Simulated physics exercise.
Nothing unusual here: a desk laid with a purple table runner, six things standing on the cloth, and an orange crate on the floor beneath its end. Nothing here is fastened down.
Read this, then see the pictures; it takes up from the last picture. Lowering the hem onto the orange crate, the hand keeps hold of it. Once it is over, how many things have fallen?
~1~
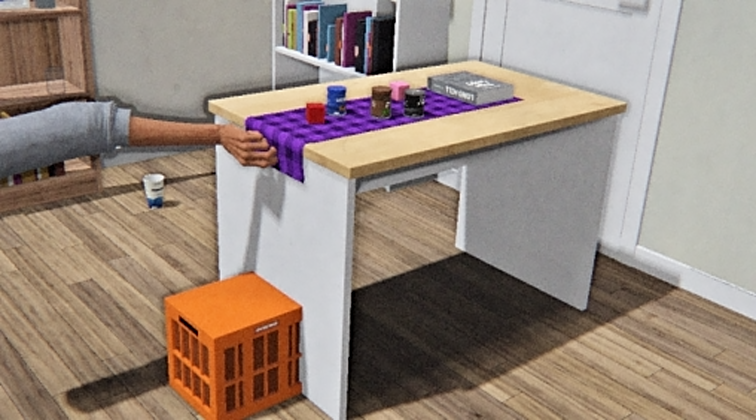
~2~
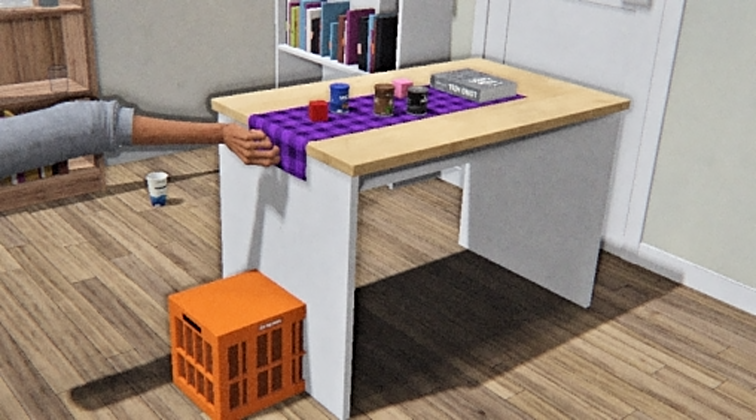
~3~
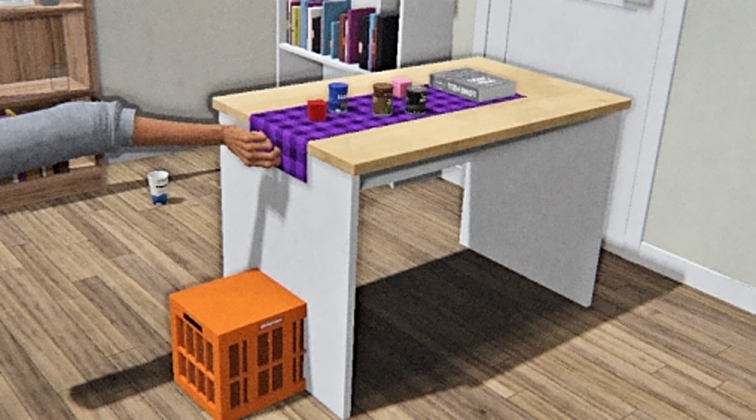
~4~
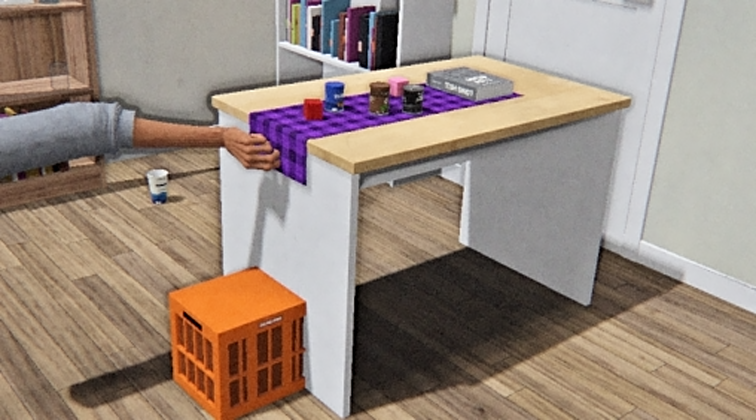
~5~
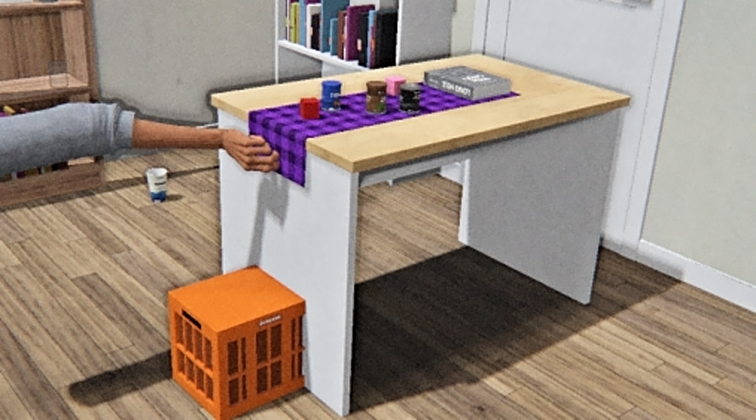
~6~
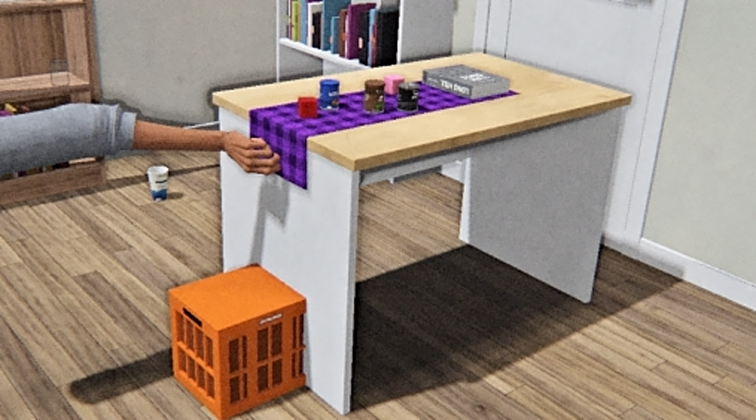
By the end, three have fallen.
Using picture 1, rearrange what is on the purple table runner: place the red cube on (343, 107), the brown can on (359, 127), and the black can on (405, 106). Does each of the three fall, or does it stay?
Note - red cube lost, brown can lost, black can retained.
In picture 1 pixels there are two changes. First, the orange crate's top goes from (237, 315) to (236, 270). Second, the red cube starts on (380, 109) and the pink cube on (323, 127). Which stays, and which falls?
Observed: Red cube remains seated; pink cube departs.
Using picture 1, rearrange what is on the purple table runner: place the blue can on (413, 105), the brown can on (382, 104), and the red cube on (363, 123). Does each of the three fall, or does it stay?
The blue can stays aboard, the brown can stays aboard, the red cube is lost.
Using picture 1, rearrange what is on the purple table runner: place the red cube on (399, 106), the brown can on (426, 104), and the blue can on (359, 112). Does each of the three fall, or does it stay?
Outcome: Red cube is still in place, brown can is still in place, blue can is gone.
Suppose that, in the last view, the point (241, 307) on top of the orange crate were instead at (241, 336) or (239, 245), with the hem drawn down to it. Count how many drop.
4 and 1.
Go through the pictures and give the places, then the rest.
The first frame shows hem (304, 183); red cube (316, 105); blue can (337, 88); brown can (382, 88); black can (415, 91); pink cube (400, 83); top of the crate (237, 315).
The second frame shows hem (307, 182); red cube (319, 102).
The third frame shows hem (308, 184); blue can (338, 85).
The fourth frame shows hem (307, 186); brown can (380, 84); top of the crate (241, 310).
The fifth frame shows hem (305, 188); black can (411, 86).
The sixth frame shows hem (307, 190); red cube (308, 99); blue can (330, 81); brown can (375, 82); black can (409, 85); pink cube (394, 77).
A little later, hem near (276, 214); red cube gone.
Next, hem near (274, 247); red cube and blue can gone.
Later still, hem on the crate; red cube, blue can and brown can gone.
When it is over, hem on the crate; red cube, blue can and brown can gone. Over the edge go three.
